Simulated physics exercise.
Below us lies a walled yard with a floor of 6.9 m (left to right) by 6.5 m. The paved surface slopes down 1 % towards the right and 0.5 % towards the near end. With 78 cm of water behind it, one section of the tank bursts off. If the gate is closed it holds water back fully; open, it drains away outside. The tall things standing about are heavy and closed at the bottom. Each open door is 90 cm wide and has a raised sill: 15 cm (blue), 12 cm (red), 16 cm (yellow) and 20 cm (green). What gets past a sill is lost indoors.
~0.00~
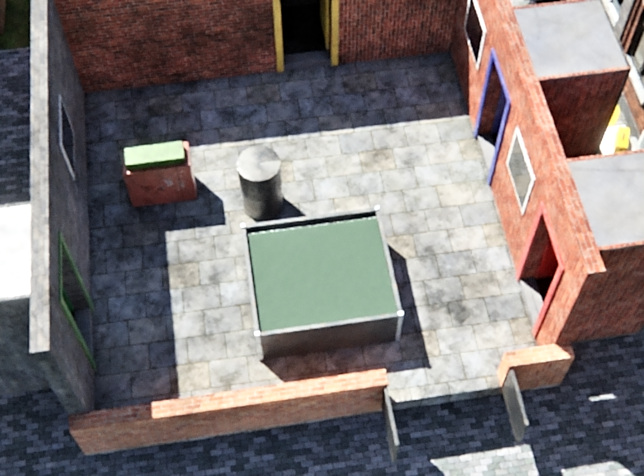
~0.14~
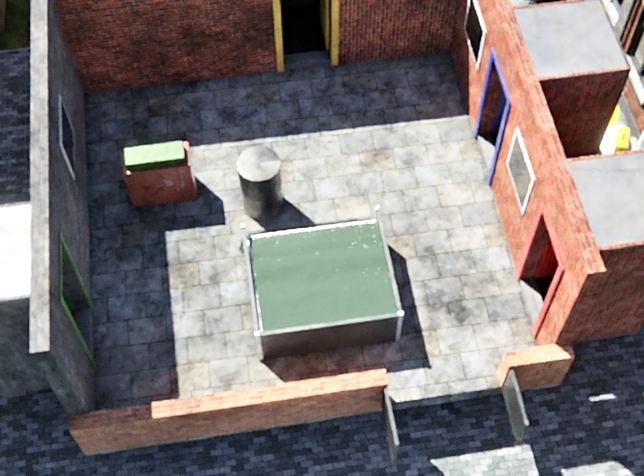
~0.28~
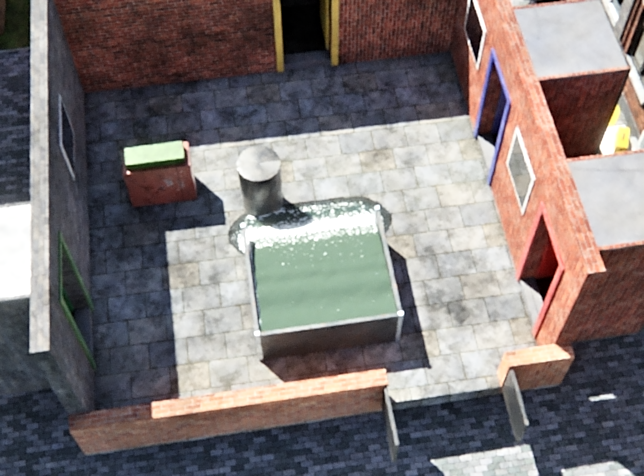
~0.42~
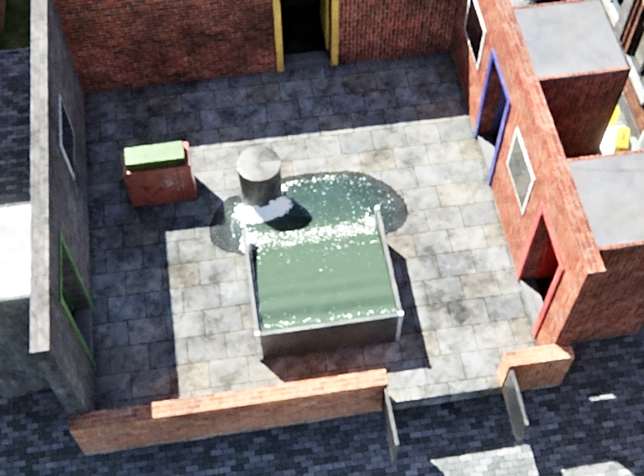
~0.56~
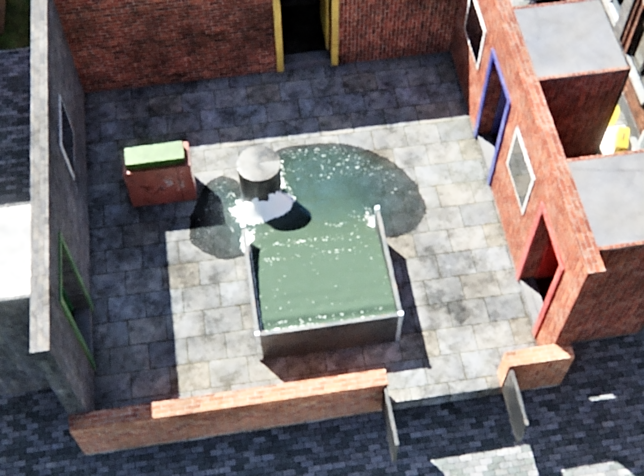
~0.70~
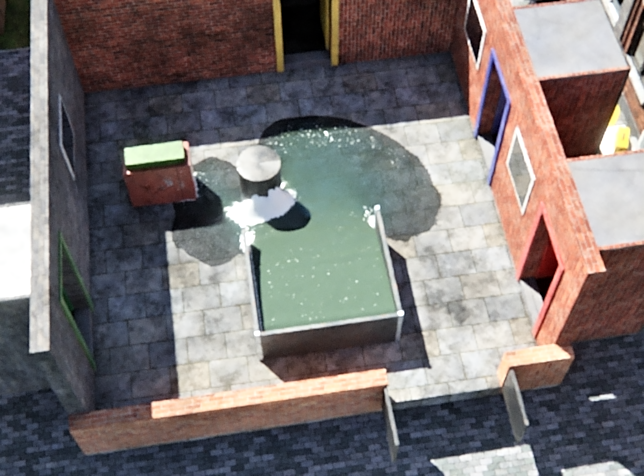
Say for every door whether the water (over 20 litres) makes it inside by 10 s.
The water let in: At the blue door it does not reach the limit; at the red door it keeps below the limit; at the yellow door it exceeds the limit; at the green door it stays under the limit.
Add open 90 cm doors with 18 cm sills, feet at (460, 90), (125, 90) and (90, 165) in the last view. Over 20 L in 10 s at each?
In that order: Over, not over, not over.
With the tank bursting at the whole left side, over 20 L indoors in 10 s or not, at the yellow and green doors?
Against that limit: Yellow below, green past it.
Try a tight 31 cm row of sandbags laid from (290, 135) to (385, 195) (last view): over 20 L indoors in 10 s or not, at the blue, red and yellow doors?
Against that limit: Blue below, red not over, yellow under.
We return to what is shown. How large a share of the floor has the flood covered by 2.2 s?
Near 55 per cent is wet.
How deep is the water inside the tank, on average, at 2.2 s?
Roughly 22 cm on average.
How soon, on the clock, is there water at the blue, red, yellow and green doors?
Arrival: Blue 1.6 s, red 4.5 s, yellow 1.0 s, green 2.2 s.
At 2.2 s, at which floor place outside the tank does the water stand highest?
Near (449, 54).
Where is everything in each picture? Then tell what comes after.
In the first frame, the tank at (320, 272) is whole and still, 78 cm deep.
In the second frame, the front is at a hidden place, 1.2 m from the gap on the tank's far side; 0.5 m2 of floor is under water; 78 cm left at the back of the tank.
In the third frame, the front is at (382, 214), 1.4 m from the gap on the tank's far side; 1.7 m2 of floor is under water; 78 cm left at the back of the tank.
In the fourth frame, the front is at (398, 203), 1.7 m from the gap on the tank's far side; 3.2 m2 of floor is under water; 71 cm left at the back of the tank.
In the fifth frame, water pours out on the tank's far side and has run 2.1 m, to (377, 159); typically 10 cm deep outside, 65 cm at the tank's back.
In the sixth frame, water pours out on the tank's far side and has run 2.7 m, to (335, 121); typically 7 cm deep outside, 66 cm at the tank's back.
After 1.4 s water covers 40 % of the floor and is deepest (44 cm) near (273, 222); blue door not reached, red door not reached, yellow door 28 cm at the sill, 34 L in, green door not reached.
After 2.2 s water covers 55 % of the floor and is deepest (63 cm) near (449, 54); blue door 6 cm at the sill, 0 L in, red door not reached, yellow door 32 cm at the sill, 129 L in, green door not reached.
After 3.5 s water covers 65 % of the floor and is deepest (28 cm) near (365, 63); blue door 16 cm at the sill, 0 L in, red door not reached, yellow door 17 cm at the sill, 181 L in, green door 5 cm at the sill, 0 L in.
After 6.0 s water covers 90 % of the floor and is deepest (18 cm) near (538, 355); blue door 10 cm at the sill, 3 L in, red door 5 cm at the sill, 0 L in, yellow door 8 cm at the sill, 185 L in, green door 2 cm at the sill, 0 L in.
After 10.0 s water covers 95 % of the floor and is deepest (15 cm) near (541, 366); blue door 10 cm at the sill, 3 L in, red door 9 cm at the sill, 0 L in, yellow door 6 cm at the sill, 185 L in, green door 4 cm at the sill, 0 L in.
